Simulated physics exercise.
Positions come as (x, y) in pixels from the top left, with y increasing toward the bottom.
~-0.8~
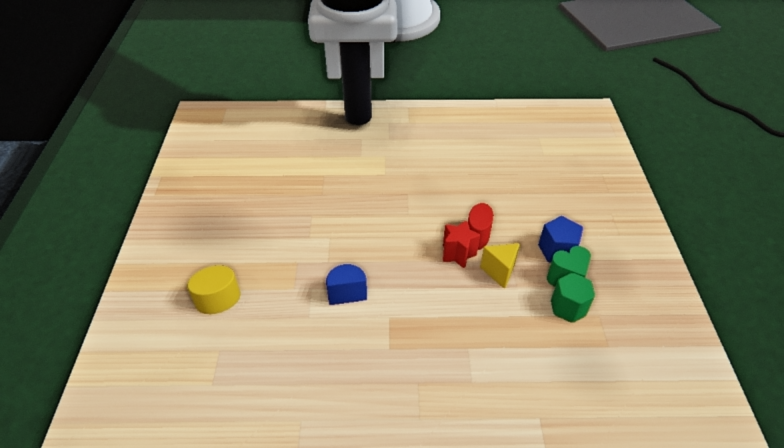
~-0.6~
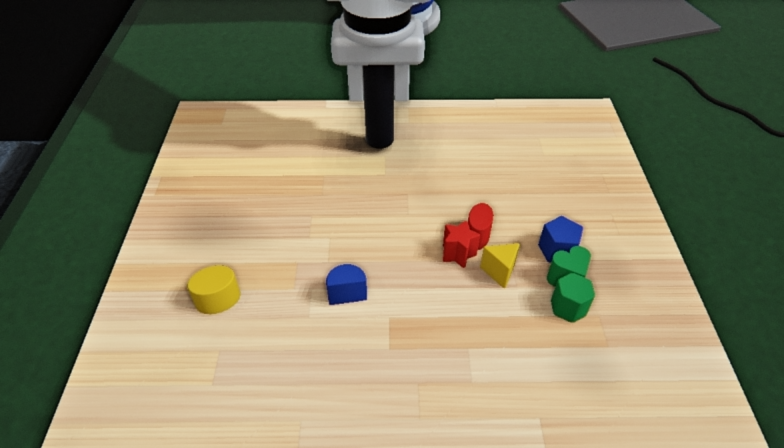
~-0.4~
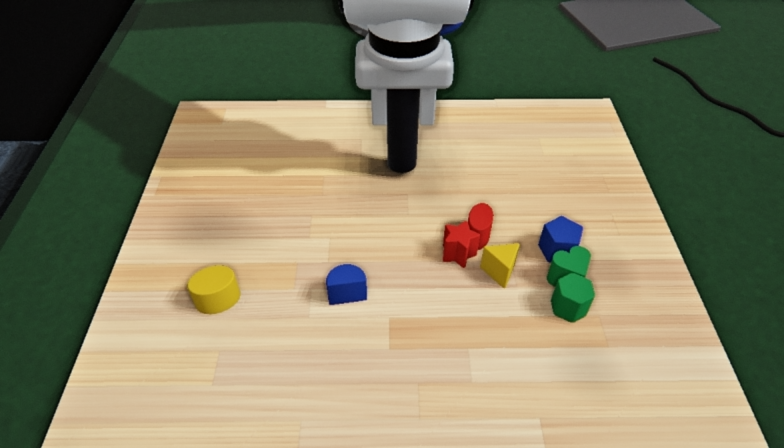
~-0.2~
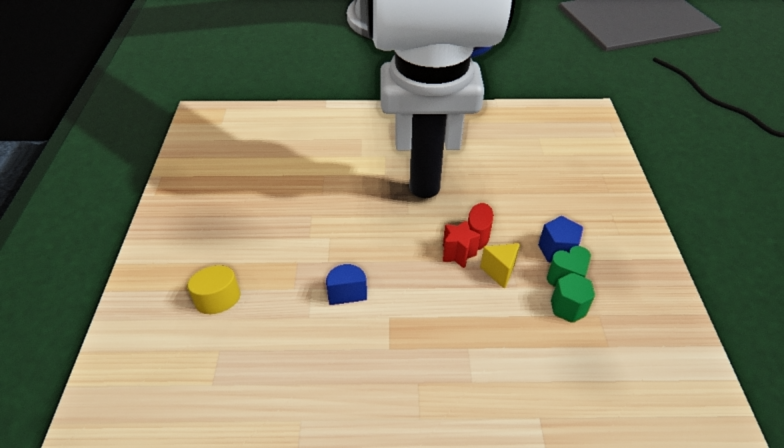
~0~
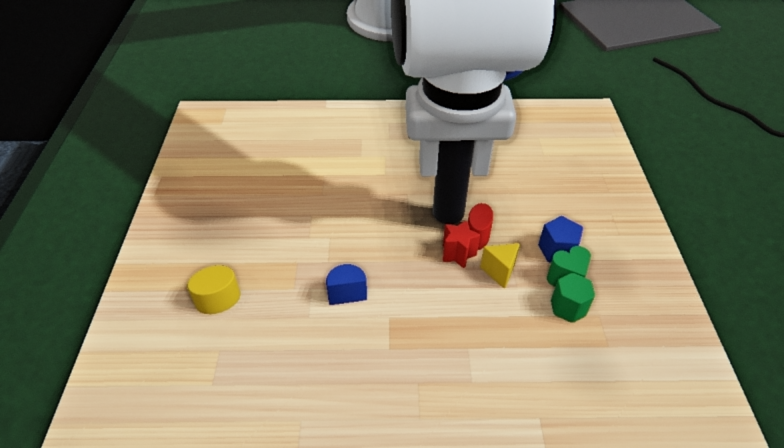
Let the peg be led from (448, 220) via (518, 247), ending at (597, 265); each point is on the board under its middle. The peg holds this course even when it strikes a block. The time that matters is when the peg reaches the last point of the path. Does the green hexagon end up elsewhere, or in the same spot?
That block stands still.
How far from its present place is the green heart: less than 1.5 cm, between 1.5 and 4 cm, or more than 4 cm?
Band: 1.5 to 4 cm.
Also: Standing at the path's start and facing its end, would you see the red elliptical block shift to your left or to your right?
It heads right.
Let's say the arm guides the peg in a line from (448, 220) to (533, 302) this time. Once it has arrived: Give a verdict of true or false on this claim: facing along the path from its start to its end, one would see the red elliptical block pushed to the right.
Answer: False.
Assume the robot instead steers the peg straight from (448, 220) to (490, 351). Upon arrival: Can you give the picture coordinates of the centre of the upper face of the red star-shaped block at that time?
By then it is at (503, 363).
On the path given first. One third of the way, peg at (495, 232); red elliptical block at (516, 238), turned 50° clockwise; yellow triangular piece at (506, 257).
Two thirds of the way, peg at (547, 248); red elliptical block at (538, 254), turned 100° clockwise; yellow triangular piece at (510, 261), turned 40° clockwise; blue pentagonal block at (587, 233); green heart at (579, 262), turned 15° anticlockwise.
At the end, peg at (600, 258); red elliptical block at (538, 254), turned 100° clockwise; yellow triangular piece at (510, 261), turned 40° clockwise; blue pentagonal block at (641, 241); green heart at (596, 266), turned 40° clockwise; green hexagon unmoved.
